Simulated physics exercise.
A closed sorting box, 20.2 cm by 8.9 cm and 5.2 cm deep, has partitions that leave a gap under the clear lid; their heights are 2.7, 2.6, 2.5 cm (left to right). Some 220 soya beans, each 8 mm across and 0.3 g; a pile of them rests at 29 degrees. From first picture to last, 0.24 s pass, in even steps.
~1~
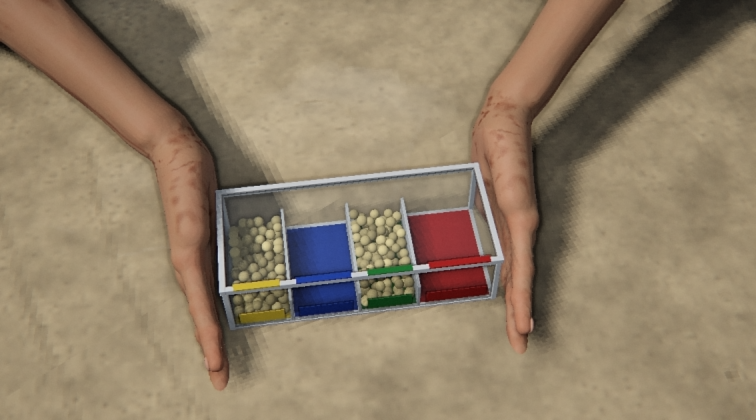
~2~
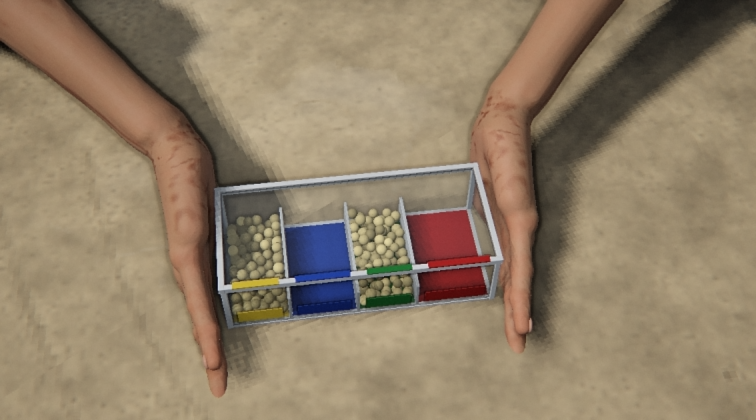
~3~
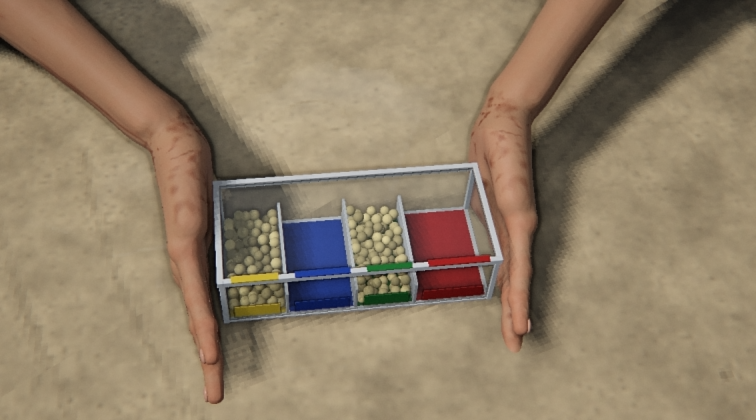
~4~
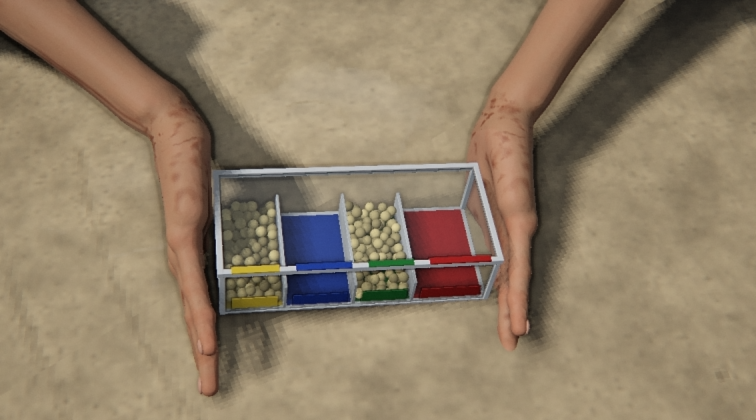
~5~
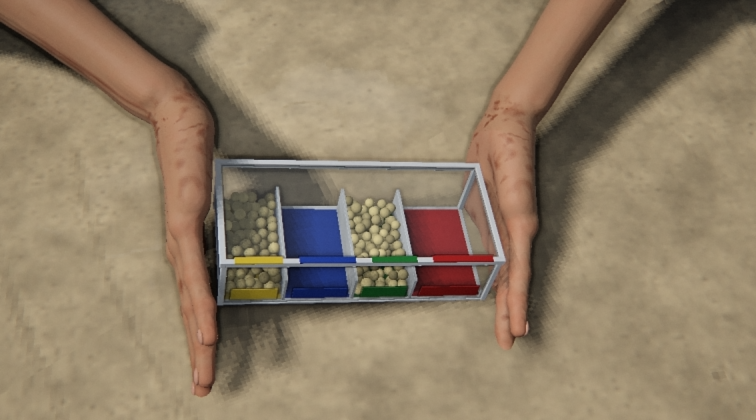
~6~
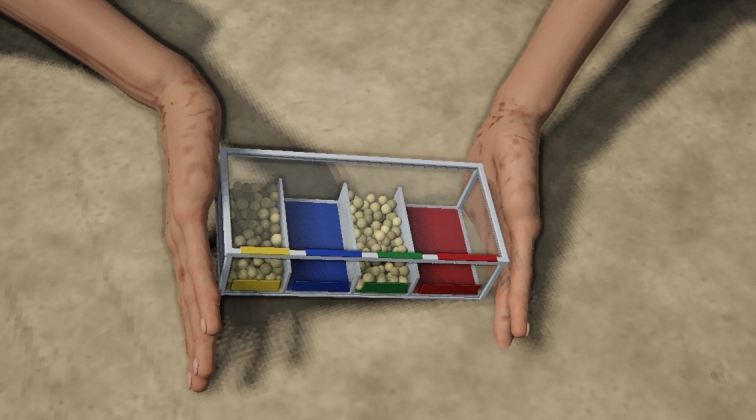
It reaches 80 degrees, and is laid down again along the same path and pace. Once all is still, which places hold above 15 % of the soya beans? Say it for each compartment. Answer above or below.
Red compartment: Above; blue compartment: Below; green compartment: Above; yellow compartment: Above.
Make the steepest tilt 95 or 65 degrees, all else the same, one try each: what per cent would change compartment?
Some 80 and 10 per cent.
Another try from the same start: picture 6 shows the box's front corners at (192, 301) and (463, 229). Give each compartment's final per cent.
Red 0; blue 5; green 30; yellow 65.
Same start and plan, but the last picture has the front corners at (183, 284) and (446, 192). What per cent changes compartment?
In that case some 20 per cent.
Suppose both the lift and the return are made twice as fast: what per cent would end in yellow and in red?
In that case yellow 15, red 45.
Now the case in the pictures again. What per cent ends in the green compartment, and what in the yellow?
Green 35, yellow 35.
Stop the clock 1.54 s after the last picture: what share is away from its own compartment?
Roughly 35 per cent.
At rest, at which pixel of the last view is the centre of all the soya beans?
At about (377, 262).
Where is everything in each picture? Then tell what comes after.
Box tilt 0 degrees, front corners at (226, 289) and (498, 258); green 45 %, yellow 55 %, in the first picture.
Box tilt 1 degrees, front corners at (224, 287) and (497, 258), in the second picture.
Box tilt 3 degrees, front corners at (223, 281) and (497, 258), in the third picture.
Box tilt 7 degrees, front corners at (223, 271) and (497, 258), lowest corner right front, in the fourth picture.
Box tilt 10 degrees, front corners at (226, 261) and (499, 259), lowest corner right front, in the fifth picture.
Box tilt 14 degrees, front corners at (231, 250) and (502, 259), lowest corner right front; green 45 %, yellow 55 %, in the sixth picture.
Then, 0.93 s after the last picture, tilt 80 degrees; red 5 %, blue 5 %, green 40 %, yellow 50 %.
Then, 1.54 s after the last picture, tilt 36 degrees; red 30 %, blue 5 %, green 35 %, yellow 35 %.
Then, 2.21 s after the last picture, tilt 0 degrees; red 30 %, blue 5 %, green 35 %, yellow 35 %.
In the end, red 30 %, blue 5 %, green 35 %, yellow 35 %.
